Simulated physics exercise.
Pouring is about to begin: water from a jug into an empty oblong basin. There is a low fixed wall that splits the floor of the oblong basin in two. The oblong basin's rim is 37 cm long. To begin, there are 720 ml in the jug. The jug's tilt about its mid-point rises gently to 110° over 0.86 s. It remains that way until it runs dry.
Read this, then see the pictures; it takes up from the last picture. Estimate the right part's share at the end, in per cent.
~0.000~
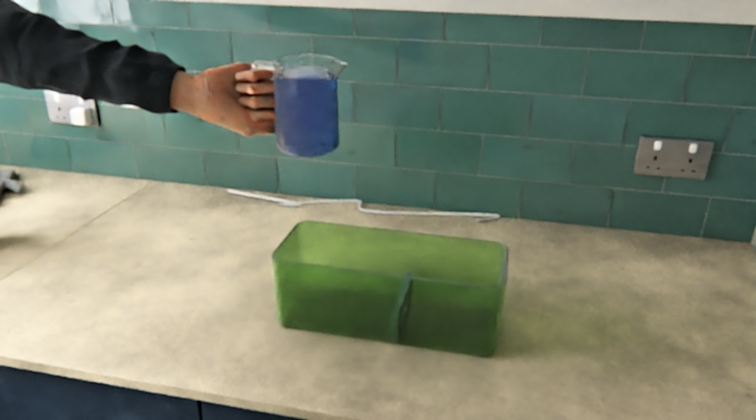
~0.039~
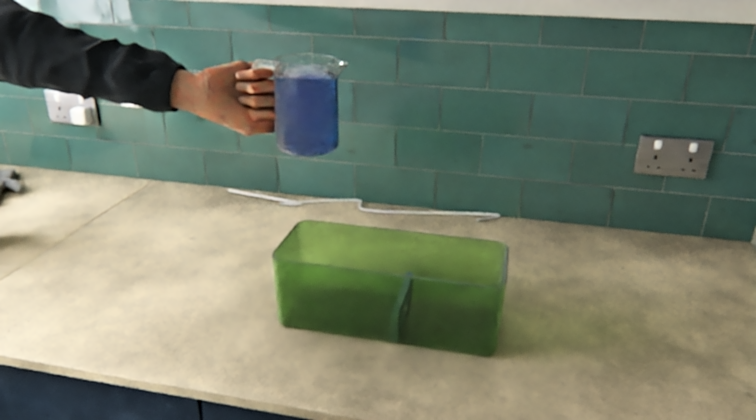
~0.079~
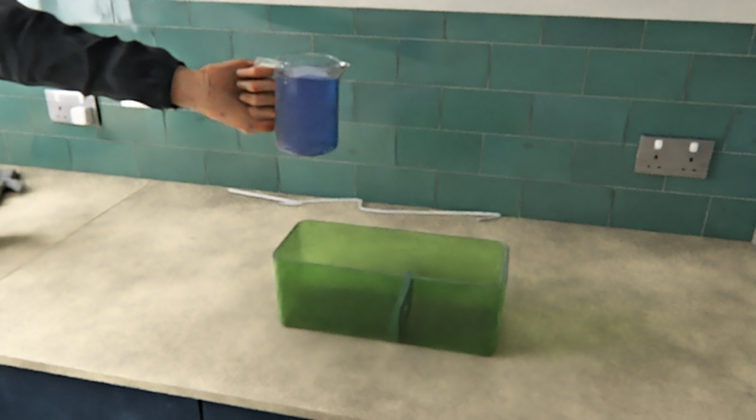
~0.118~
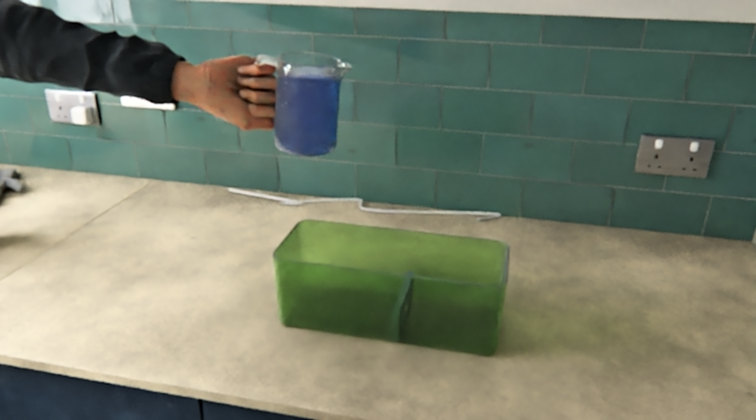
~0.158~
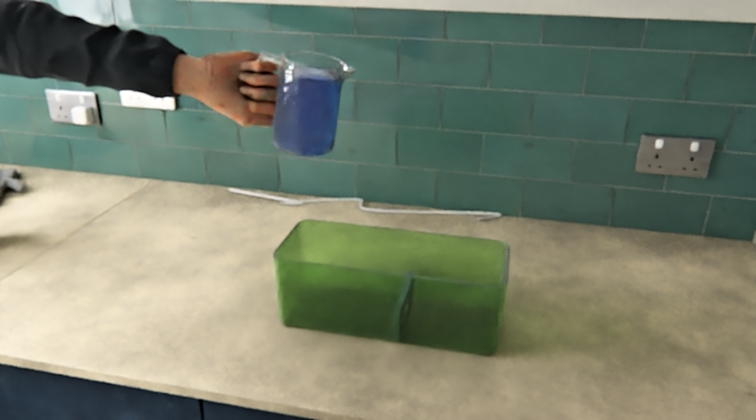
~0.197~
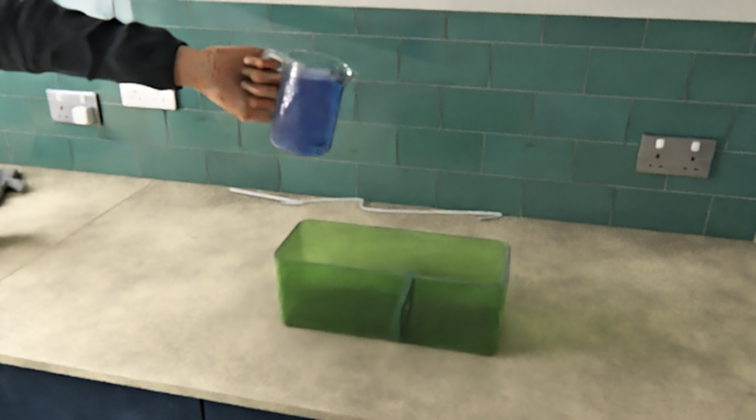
Roughly 67 per cent is in the right part.
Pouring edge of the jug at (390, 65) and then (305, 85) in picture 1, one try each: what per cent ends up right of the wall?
Some 90 and 5 per cent, in that order.
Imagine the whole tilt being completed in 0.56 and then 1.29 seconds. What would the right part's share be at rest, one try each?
60 in a hundred, followed by 70 in a hundred.
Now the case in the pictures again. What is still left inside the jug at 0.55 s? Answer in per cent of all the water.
Roughly 82 %.
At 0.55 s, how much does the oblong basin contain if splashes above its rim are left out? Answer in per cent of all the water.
The basin holds roughly 1 in a hundred parts at that moment.
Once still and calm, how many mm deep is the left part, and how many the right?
Depths at rest: Left around 8 mm, right around 22 mm.
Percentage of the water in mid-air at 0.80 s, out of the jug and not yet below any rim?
Around 34 per cent of the liquid is in flight.
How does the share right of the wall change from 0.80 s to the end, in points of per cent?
A gain, roughly 36 percent.
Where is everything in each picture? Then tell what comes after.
In the first frame, it leans 0°; its right rim is at (347, 64); the water meets the walls at (279, 72) and (336, 75); the oblong basin's rim runs from (286, 239) to (506, 266); the wall's top is at (403, 294).
In the second frame, it leans 1°; its right rim is at (348, 64); the water meets the walls at (280, 71) and (337, 75).
In the third frame, it leans 2°; its right rim is at (349, 65); the water meets the walls at (281, 70) and (338, 75).
In the fourth frame, it leans 5°; its right rim is at (352, 67); the water meets the walls at (282, 71) and (340, 76).
In the fifth frame, it leans 9°; its right rim is at (354, 70); the water meets the walls at (285, 71) and (342, 77).
In the sixth frame, it leans 14°; its right rim is at (358, 75); the water meets the walls at (286, 76) and (346, 78).
Then, 0.55 s in, the tilt is 78° and 82 per cent is still to pour, 0 is left of the wall and 0 right of it.
Then, 0.80 s in, the tilt is 109° and 30 per cent is still to pour, 5 is left of the wall and 31 right of it.
Then, 1.07 s in, the tilt is 110° and 3 per cent is still to pour, 22 is left of the wall and 66 right of it.
Then, 1.36 s in, the tilt is 110° and 0 per cent is still to pour, 31 is left of the wall and 67 right of it.
Finally, 31 per cent lies left of the wall, 67 right of it and 2 outside.
